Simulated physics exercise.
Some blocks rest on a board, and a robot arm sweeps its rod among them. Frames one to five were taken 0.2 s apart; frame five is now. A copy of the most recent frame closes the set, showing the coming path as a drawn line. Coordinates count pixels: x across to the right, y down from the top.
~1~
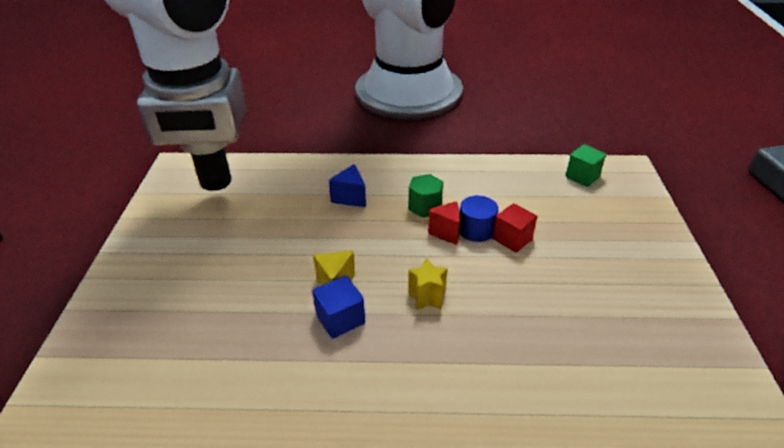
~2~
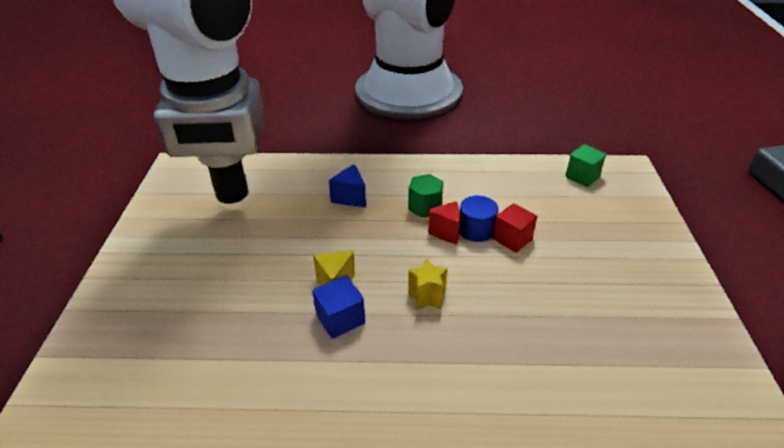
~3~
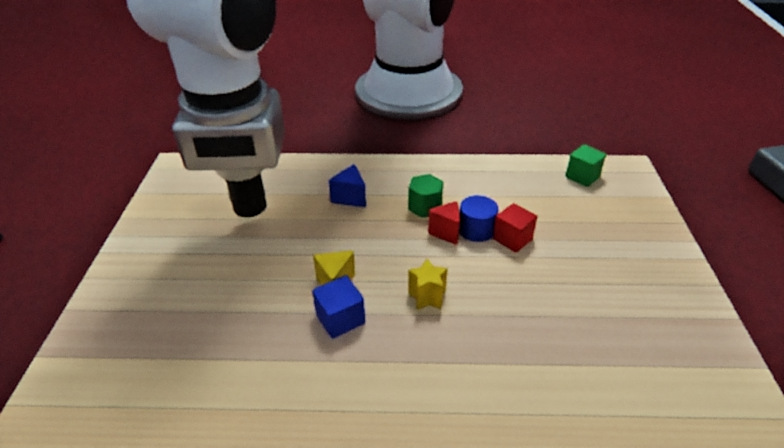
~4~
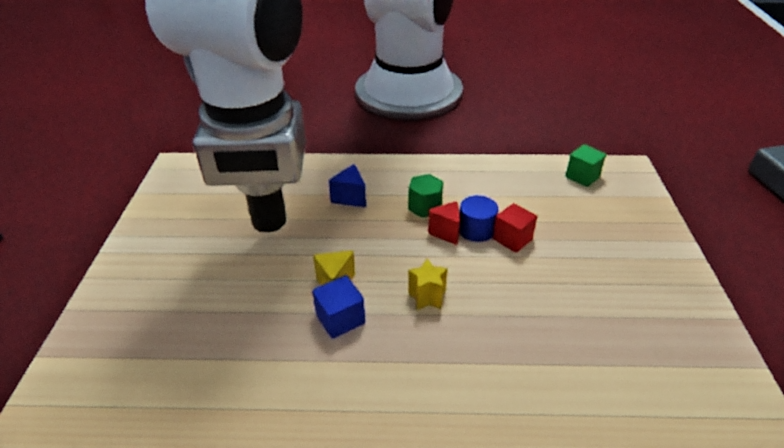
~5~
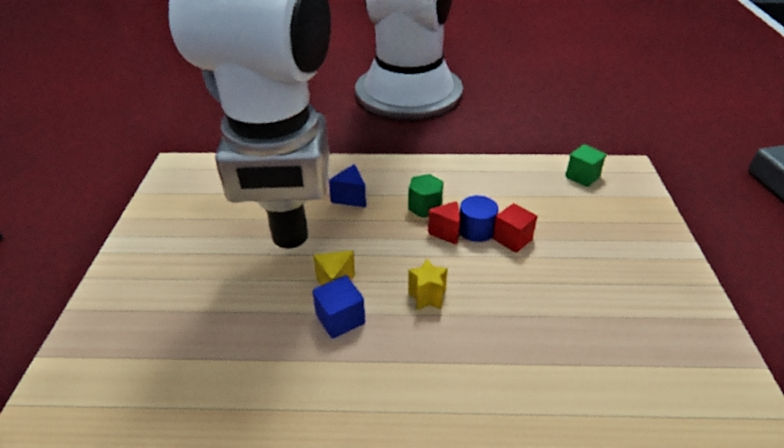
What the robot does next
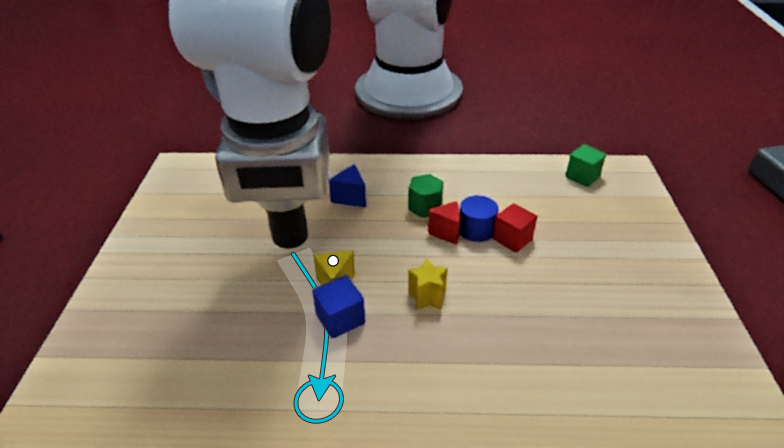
A robot arm moved its dark rod from the upper left of the wooden board, down and to the right, nearing the yellow triangular block, while all the colored blocks stayed still.
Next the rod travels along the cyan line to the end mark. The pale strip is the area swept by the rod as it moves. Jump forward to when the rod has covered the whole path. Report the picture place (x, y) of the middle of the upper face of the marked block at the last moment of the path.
Just about (354, 276).
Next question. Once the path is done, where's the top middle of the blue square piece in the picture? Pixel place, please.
So, by the moment the path ends, you'll find the top centre of the blue square piece at (366, 325).
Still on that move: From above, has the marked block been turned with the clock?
No, that is not what happens.
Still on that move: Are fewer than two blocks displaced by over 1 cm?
No, that is not how it ends up.
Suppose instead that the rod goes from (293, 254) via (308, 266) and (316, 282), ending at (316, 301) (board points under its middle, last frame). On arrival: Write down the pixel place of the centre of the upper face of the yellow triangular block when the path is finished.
The middle of its top is at (348, 274).
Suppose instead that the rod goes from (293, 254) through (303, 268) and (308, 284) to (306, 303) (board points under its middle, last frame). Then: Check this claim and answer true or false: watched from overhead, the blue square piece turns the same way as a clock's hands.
True
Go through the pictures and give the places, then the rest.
The first frame shows rod tip (216, 183); block tops, yellow triangular block (333, 261); blue square piece (338, 294).
The second frame shows rod (233, 195); blocks unchanged.
The third frame shows rod (250, 208); blocks unchanged.
The fourth frame shows rod (270, 222); blocks unchanged.
The fifth frame shows rod (290, 238); yellow triangular block (333, 261); blue square piece (338, 294).
Path on the board, from (293, 254) via (317, 291) and (326, 340), ending at (319, 400); the dot is on the yellow triangular block.
The first path, step by step. One third of the way, rod (315, 275); yellow triangular block (351, 269), turned 50° anticlockwise; blue square piece (345, 299), turned 25° clockwise.
Two thirds of the way, rod (324, 324); yellow triangular block (354, 276), turned 95° anticlockwise; blue square piece (365, 322), turned 45° anticlockwise.
At the end, rod (316, 384); yellow triangular block (354, 276), turned 95° anticlockwise; blue square piece (366, 325), turned 55° anticlockwise.
